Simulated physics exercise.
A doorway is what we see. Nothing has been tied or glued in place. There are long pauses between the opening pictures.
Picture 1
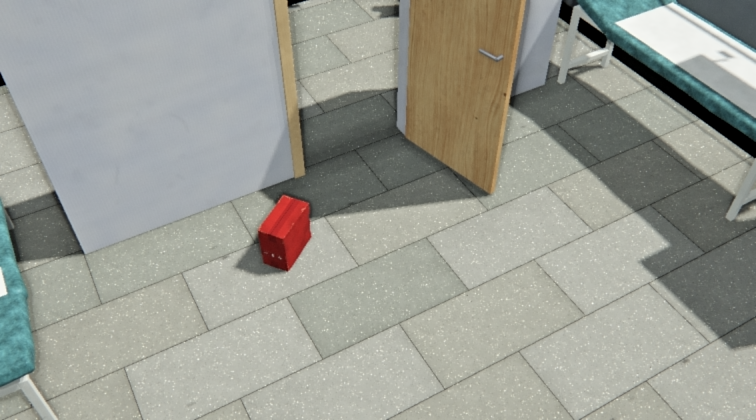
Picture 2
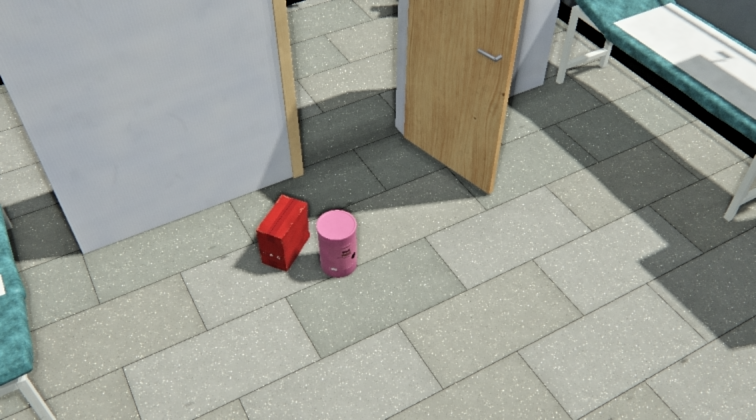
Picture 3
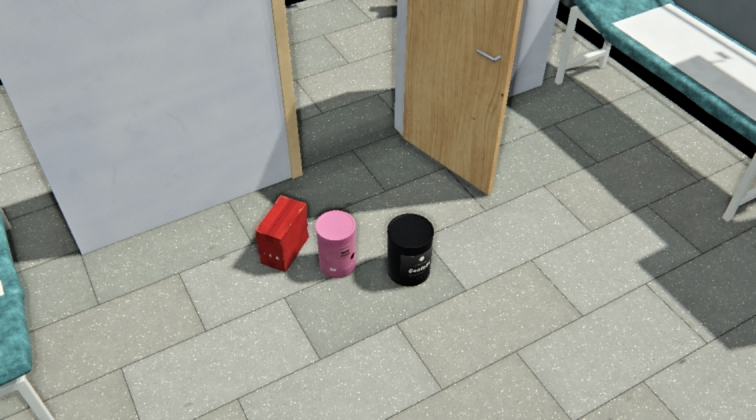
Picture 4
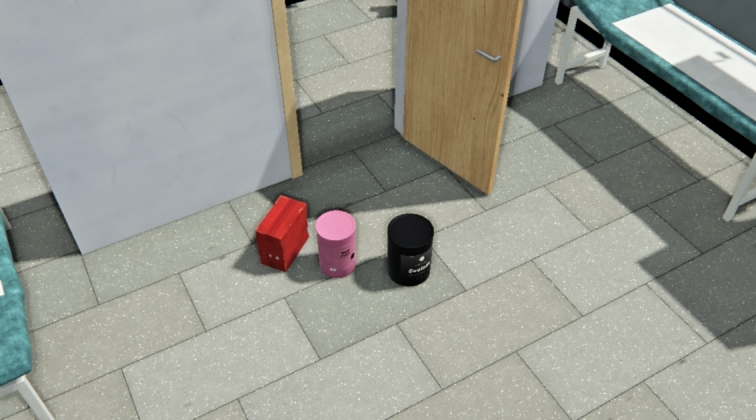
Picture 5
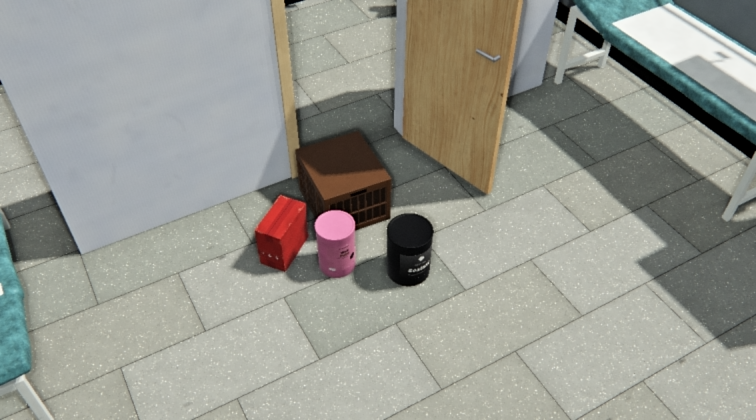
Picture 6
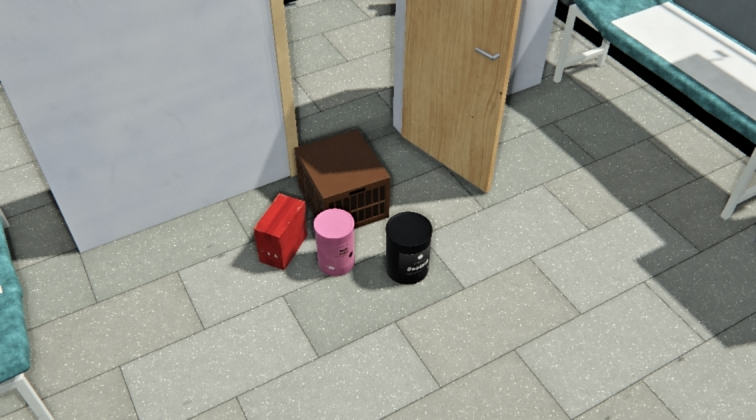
At the start, a red box sits alone on the grey tiled floor before a wide-open wooden door. A pink pail appears to its right, then a black pail further right, and lastly a brown chest behind them at the doorway, while the door and the placed objects stay still.
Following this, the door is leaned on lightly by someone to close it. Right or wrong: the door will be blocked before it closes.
Right.
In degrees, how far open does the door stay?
It stays open at around 55°.
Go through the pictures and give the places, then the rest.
The first frame shows door wide open and still.
The second frame shows door wide open and still; red box (284, 233).
The third frame shows door wide open and still; pink pail (337, 245); red box (283, 234).
The fourth frame shows door wide open and still; black pail (410, 251); pink pail (337, 245).
The fifth frame shows door wide open and still; red box (283, 234); black pail (409, 250).
The sixth frame shows door wide open and still; brown chest (342, 183); pink pail (335, 243).
Then, 0.50 s later than the last frame, door at 95°.
Then, 0.80 s later than the last frame, door at 83°.
Then, 1.10 s later than the last frame, door at 70°.
Then, 1.40 s later than the last frame, door at 56°.
When it is over, door at 54°; all 4 as before. End places, in pixels of the last picture, brown chest near (342, 183).
